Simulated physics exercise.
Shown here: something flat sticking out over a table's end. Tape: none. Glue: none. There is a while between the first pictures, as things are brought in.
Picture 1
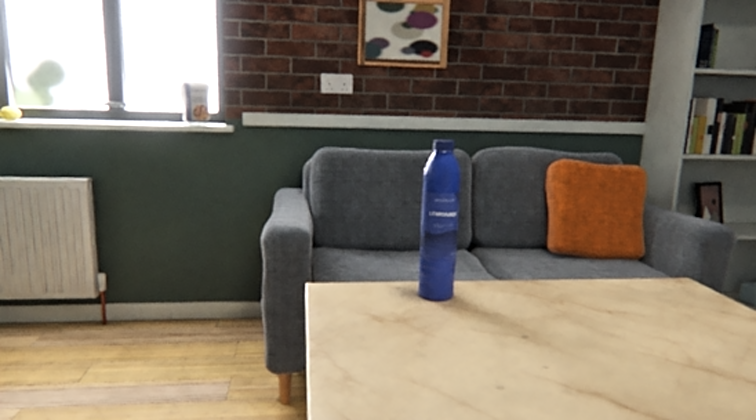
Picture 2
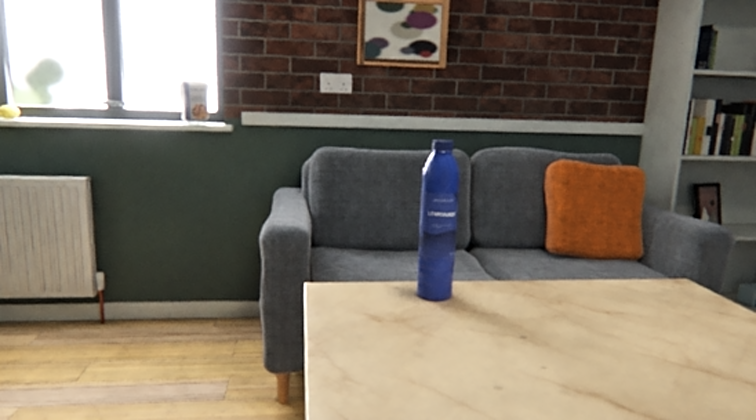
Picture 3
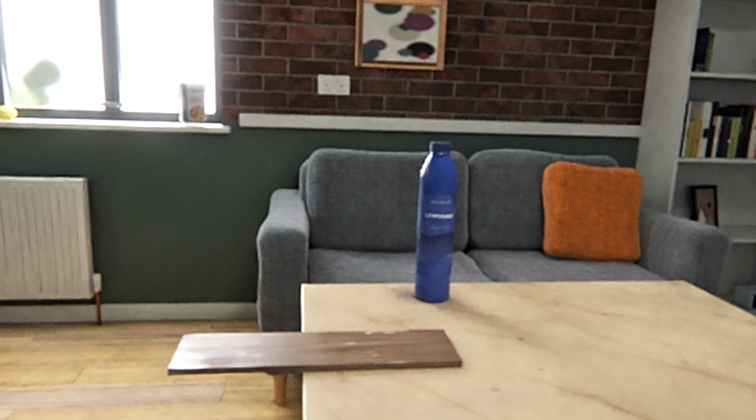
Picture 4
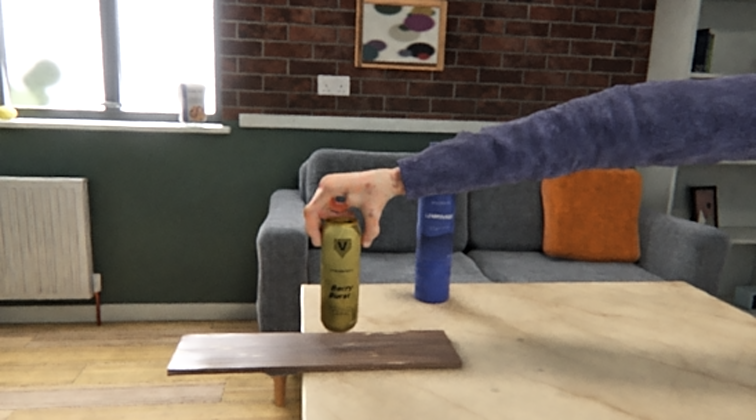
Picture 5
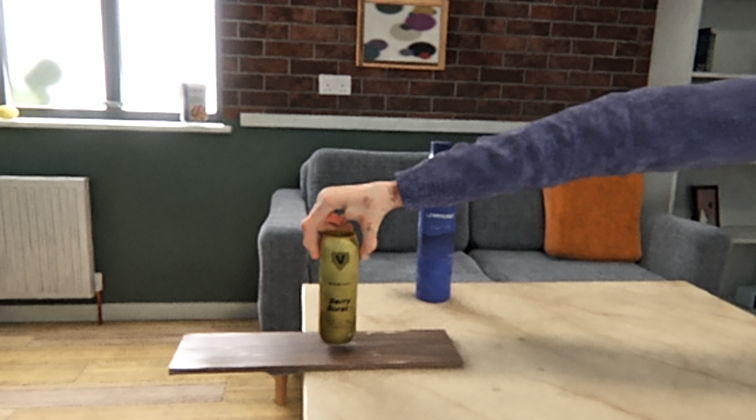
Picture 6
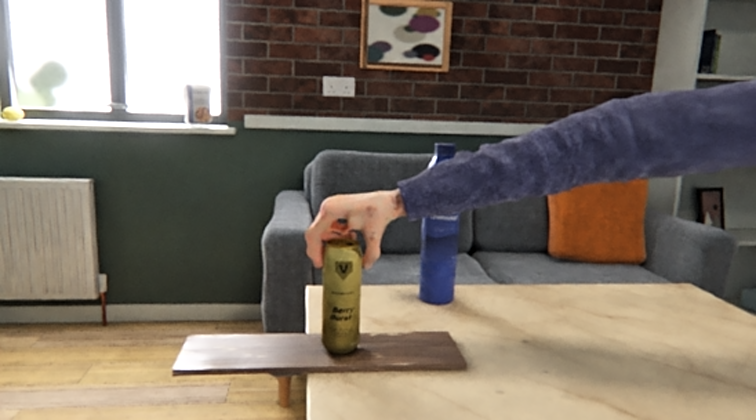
Dark wooden board appearing across a table's left edge near a blue bottle, then a hand lowering a yellow can onto it.
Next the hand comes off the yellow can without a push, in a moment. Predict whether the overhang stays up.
Prediction: It stays up.
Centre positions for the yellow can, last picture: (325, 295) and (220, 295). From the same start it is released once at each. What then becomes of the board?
The first time it does not fall, and the second time it drops.
Then, 0.60 s on from there, no change.
Then, 1.30 s on from there, yellow can resting near (342, 297).
In the end, all 3 unmoved. At the end, from the last picture's camera, yellow can near (342, 297). The board stays on the table.
